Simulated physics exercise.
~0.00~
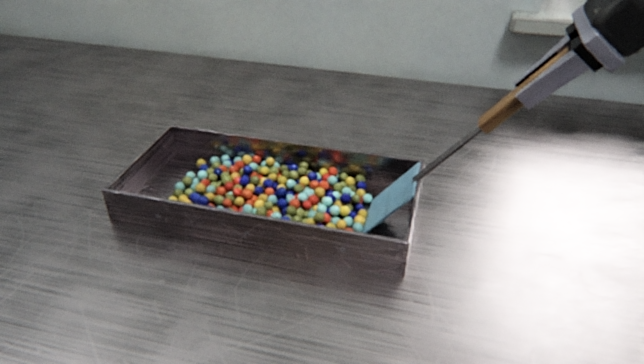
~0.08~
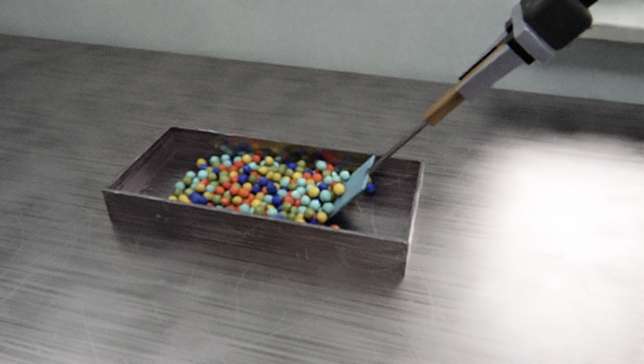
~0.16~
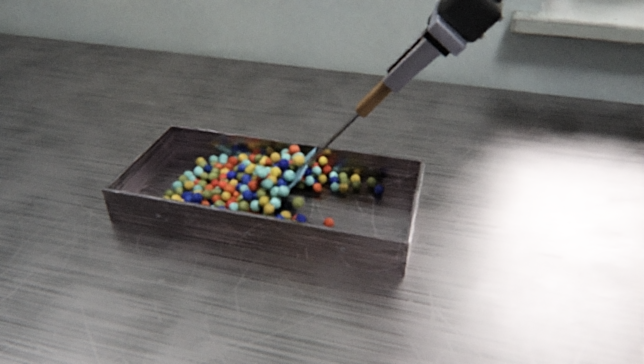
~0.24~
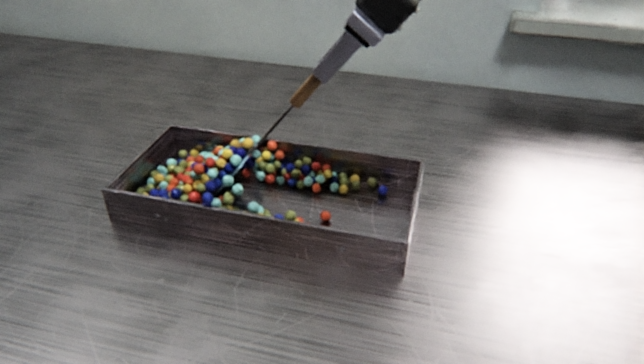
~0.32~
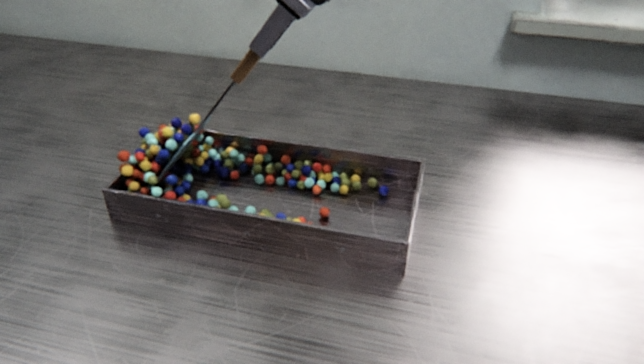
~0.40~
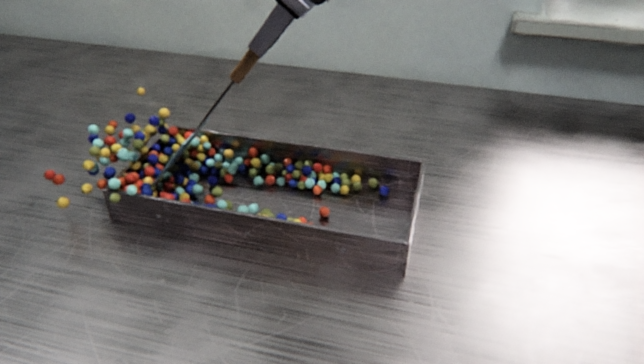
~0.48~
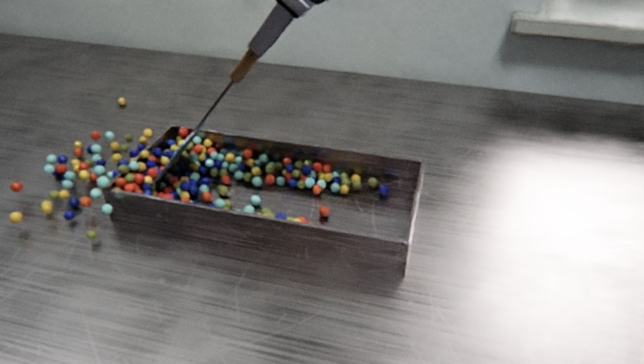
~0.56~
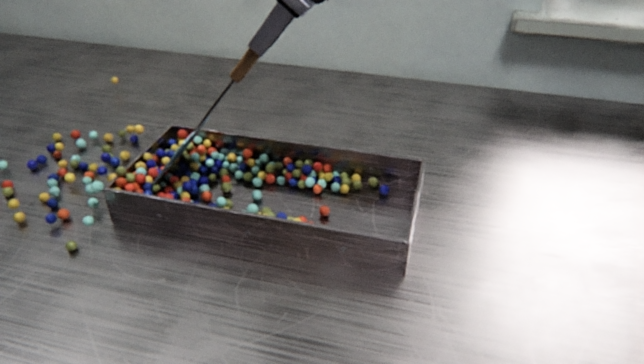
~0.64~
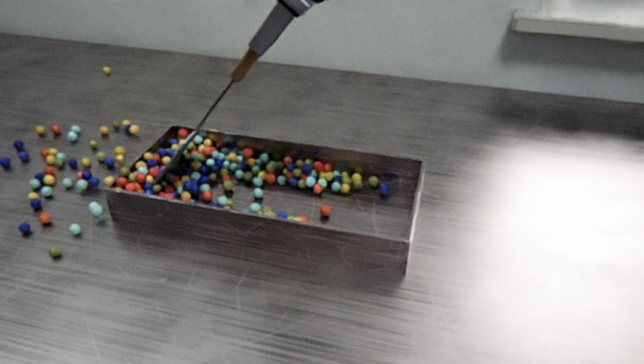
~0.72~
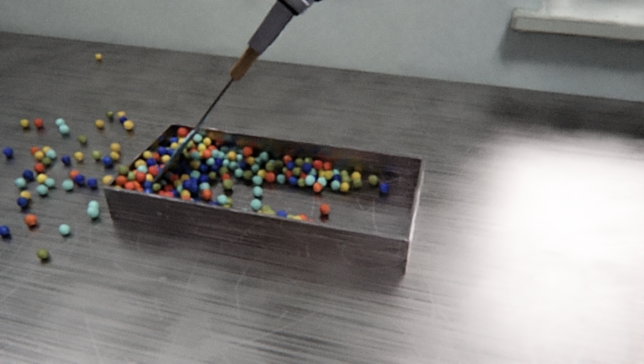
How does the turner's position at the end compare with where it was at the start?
The turner starts at the right end of the roasting tin and finishes well to the left, with its blade resting among the sweets near the tin's left end.
